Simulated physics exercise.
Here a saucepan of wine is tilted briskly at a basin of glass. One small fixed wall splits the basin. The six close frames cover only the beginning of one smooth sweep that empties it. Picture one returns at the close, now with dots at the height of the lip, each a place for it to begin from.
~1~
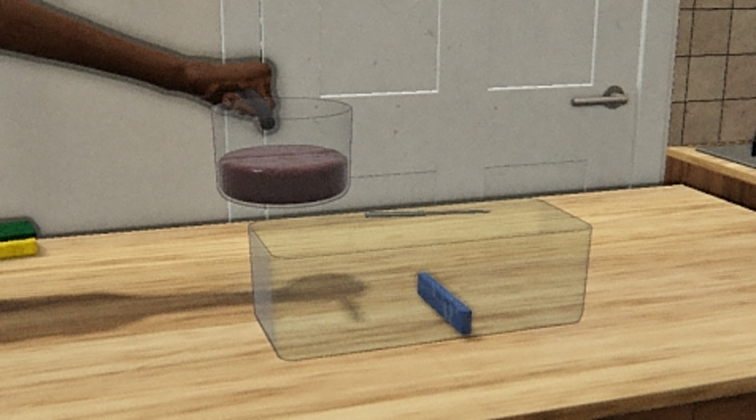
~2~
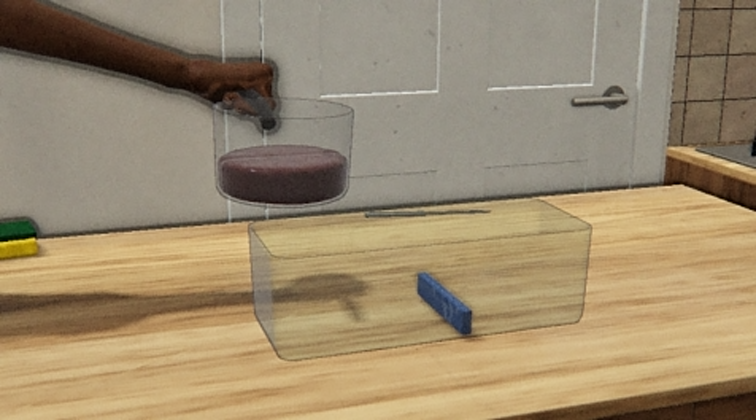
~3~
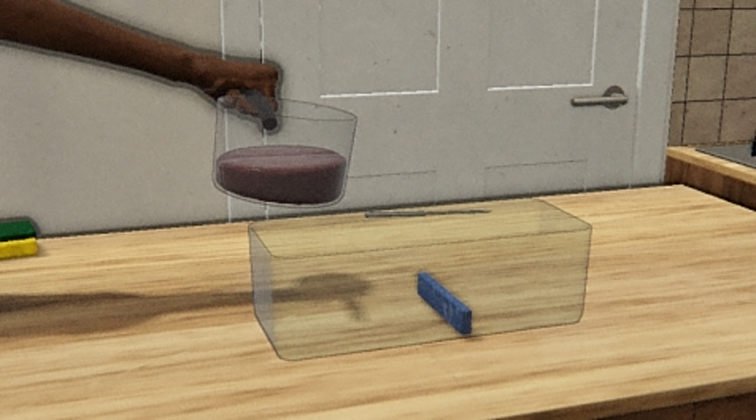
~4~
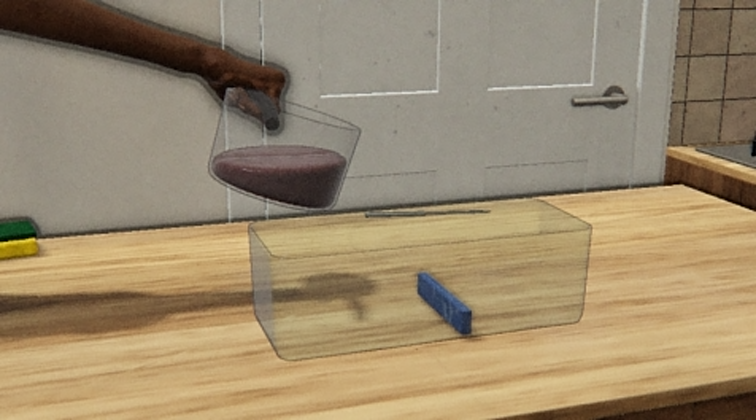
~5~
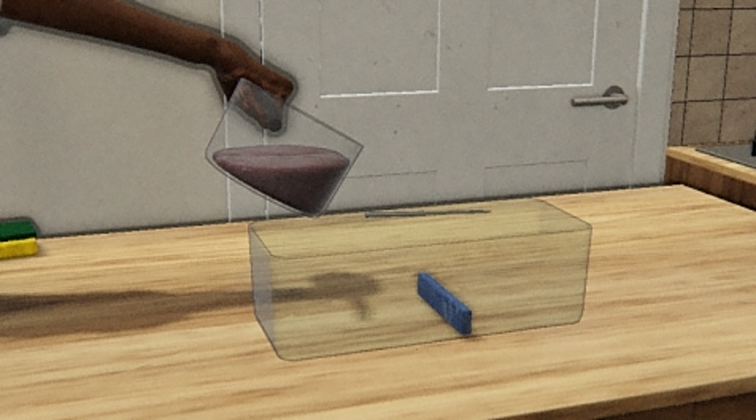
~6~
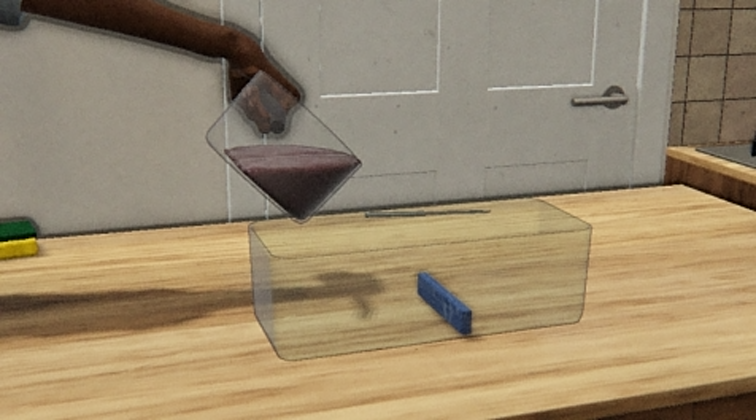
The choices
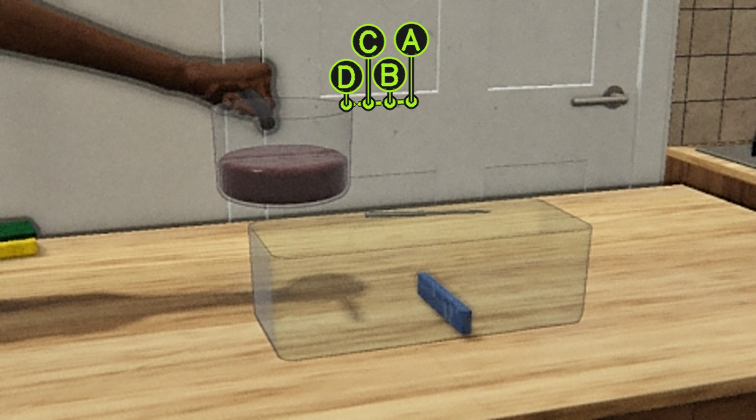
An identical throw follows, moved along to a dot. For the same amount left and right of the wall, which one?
The answer is place A.
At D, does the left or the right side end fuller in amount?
More ends on the left.
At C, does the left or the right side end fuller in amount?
The left side.
On the marked copy, A at (411, 101); B at (389, 102); C at (368, 103); D at (346, 104).
If A is chosen, about 53 % ends left of the wall and 47 % right of it.
If B is chosen, about 87 % ends left of the wall and 13 % right of it.
If C is chosen, about 90 % ends left of the wall and 10 % right of it.
If D is chosen, about 86 % ends left of the wall and 13 % right of it.
